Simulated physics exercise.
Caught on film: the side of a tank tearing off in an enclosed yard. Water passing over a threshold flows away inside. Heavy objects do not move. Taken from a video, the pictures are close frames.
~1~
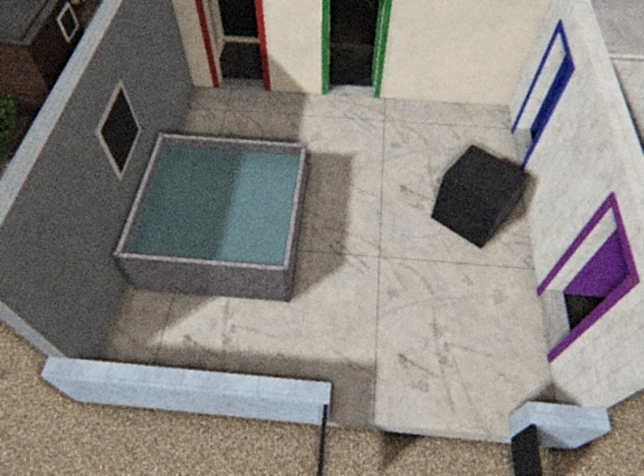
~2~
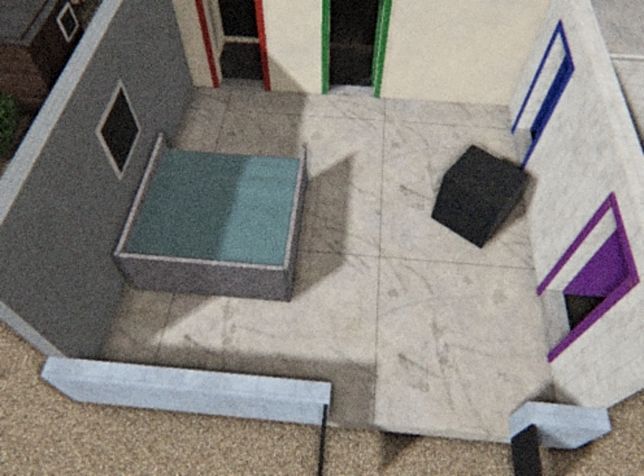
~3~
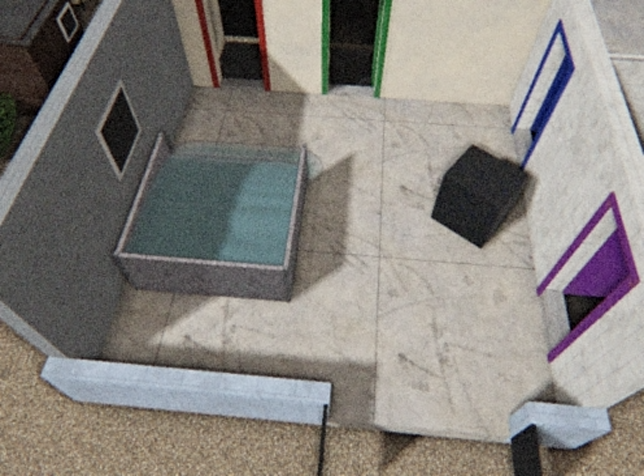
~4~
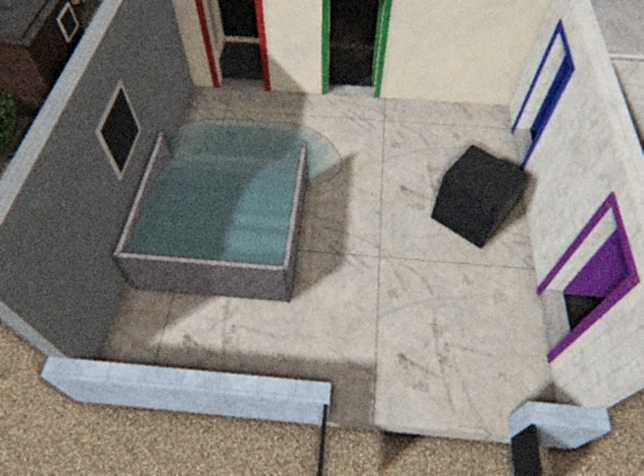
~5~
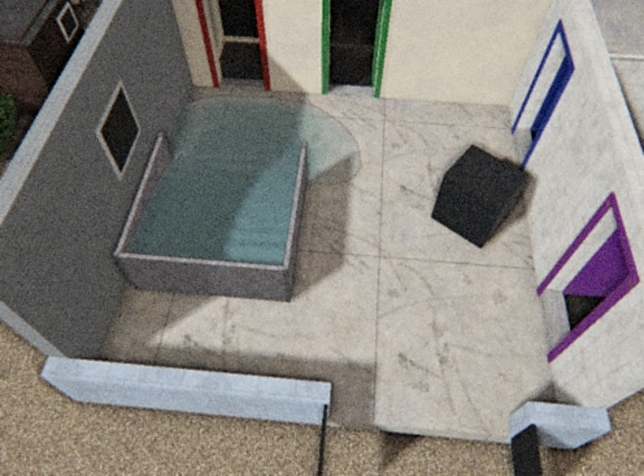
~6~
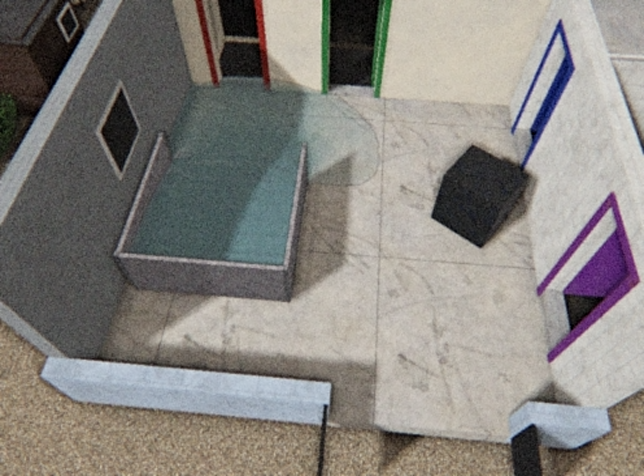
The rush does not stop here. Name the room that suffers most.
Red.
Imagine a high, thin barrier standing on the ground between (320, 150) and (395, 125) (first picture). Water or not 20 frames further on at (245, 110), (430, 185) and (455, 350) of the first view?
Lab note - three points, in order: Flooding; flooding; no flooding.
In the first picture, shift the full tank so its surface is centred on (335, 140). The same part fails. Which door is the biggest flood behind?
Answer: The green door.
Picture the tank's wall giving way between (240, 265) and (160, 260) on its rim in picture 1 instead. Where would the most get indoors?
It's the red-painted one, I reckon.
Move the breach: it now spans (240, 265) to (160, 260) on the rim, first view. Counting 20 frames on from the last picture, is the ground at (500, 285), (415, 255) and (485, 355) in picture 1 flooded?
Listed as asked, the three spots end up wetted, wetted and wetted.
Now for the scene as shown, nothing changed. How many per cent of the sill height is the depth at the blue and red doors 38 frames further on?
The first is near 110 per cent, the second near 280 per cent.
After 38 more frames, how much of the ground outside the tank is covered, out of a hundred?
Roughly 80 percent, I'd say.
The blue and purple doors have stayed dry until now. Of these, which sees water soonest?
It's the blue door.
A moment on, water covers 30 % of the floor; red door a lot in, purple door not reached, blue door not reached, green door some in.
Next, water covers 35 % of the floor; red door a lot in, purple door not reached, blue door not reached, green door a lot in.
Then, water covers 45 % of the floor; red door a lot in, purple door not reached, blue door a trickle in, green door a lot in.
Later, water covers 80 % of the floor; red door a lot in, purple door wet at the sill, nothing in, blue door some in, green door a lot in.
In the end, water covers 95 % of the floor; red door a lot in, purple door wet at the sill, nothing in, blue door some in, green door a lot in; the red door has let in the most.
